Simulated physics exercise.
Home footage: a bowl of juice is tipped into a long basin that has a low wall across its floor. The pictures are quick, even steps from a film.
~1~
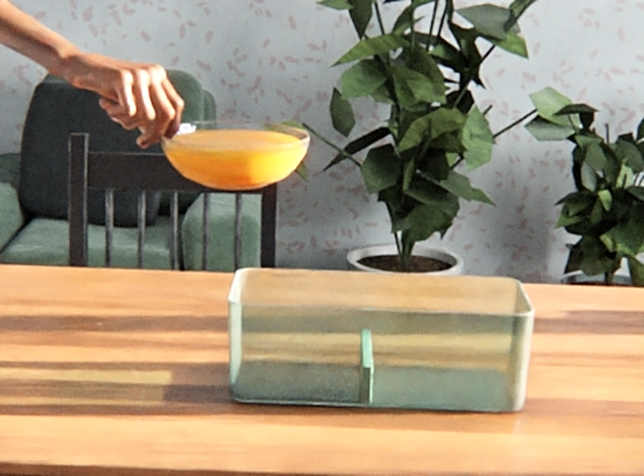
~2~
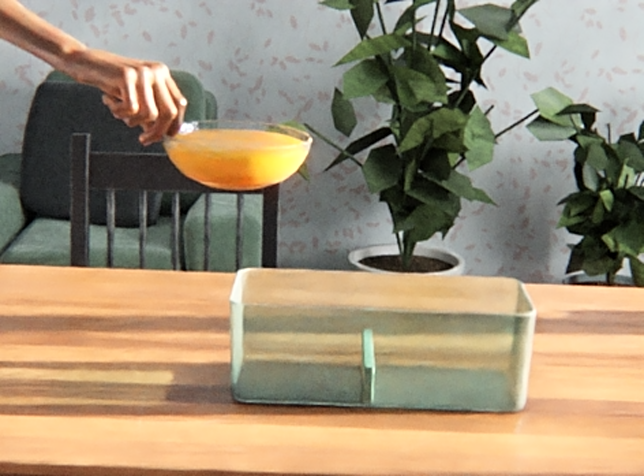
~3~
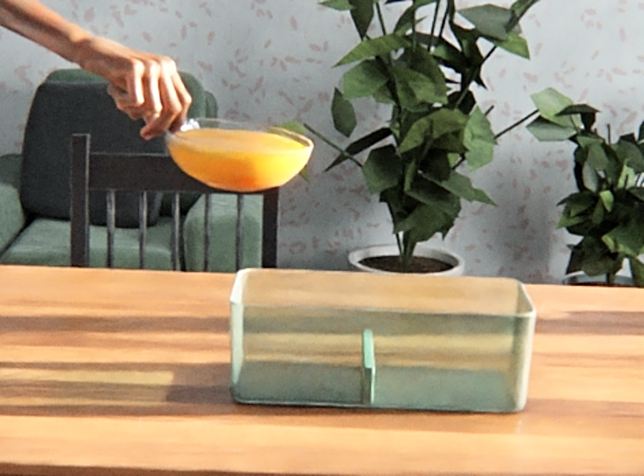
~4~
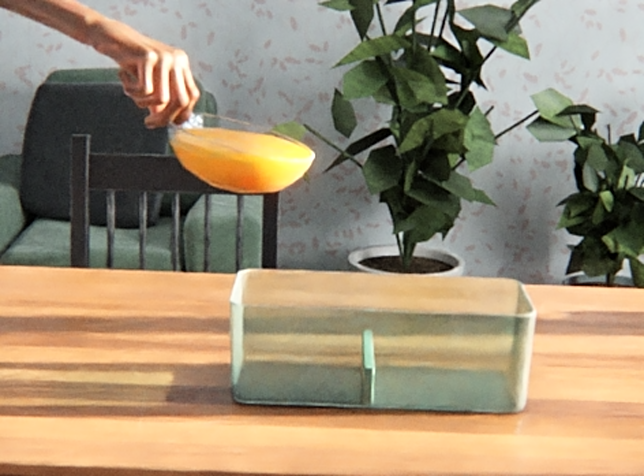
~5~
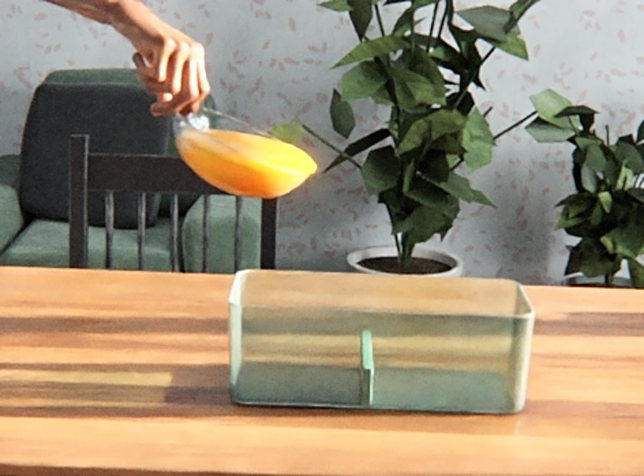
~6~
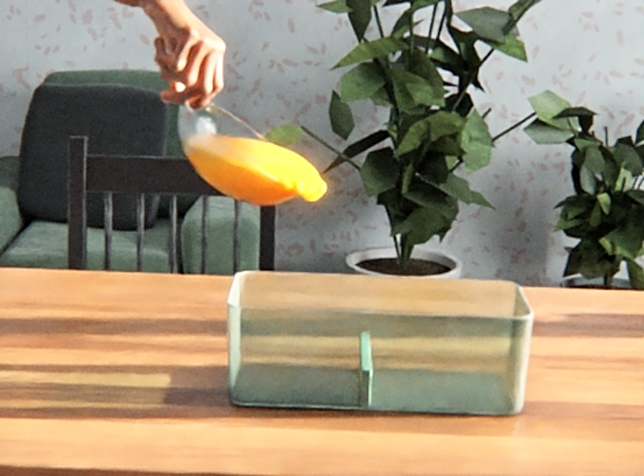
Orange juice in a clear glass bowl tilting rightward in a hand, beginning to slip over the rim above a long basin.
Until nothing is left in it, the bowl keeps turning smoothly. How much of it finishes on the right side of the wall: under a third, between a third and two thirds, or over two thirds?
Under a third.
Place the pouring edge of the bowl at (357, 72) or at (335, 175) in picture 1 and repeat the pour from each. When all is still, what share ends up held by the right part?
75 and 50 per cent.
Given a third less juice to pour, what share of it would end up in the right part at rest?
Near 10 in a hundred.
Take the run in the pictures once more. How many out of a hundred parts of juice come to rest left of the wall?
Share approx. 65 %.
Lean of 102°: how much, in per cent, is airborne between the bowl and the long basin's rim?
20 in a hundred.
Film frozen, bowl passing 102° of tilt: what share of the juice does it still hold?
About 0 per cent.
A moment on, the tilt is 102° and 0 per cent is still to pour, 59 is left of the wall and 20 right of it.
Next, the tilt is 117° and 0 per cent is still to pour, 60 is left of the wall and 22 right of it.
Then the tilt is 117° and 0 per cent is still to pour, 63 is left of the wall and 24 right of it.
Later the tilt is 117° and 0 per cent is still to pour, 63 is left of the wall and 25 right of it.
In the end 63 per cent lies left of the wall, 25 right of it and 12 outside.
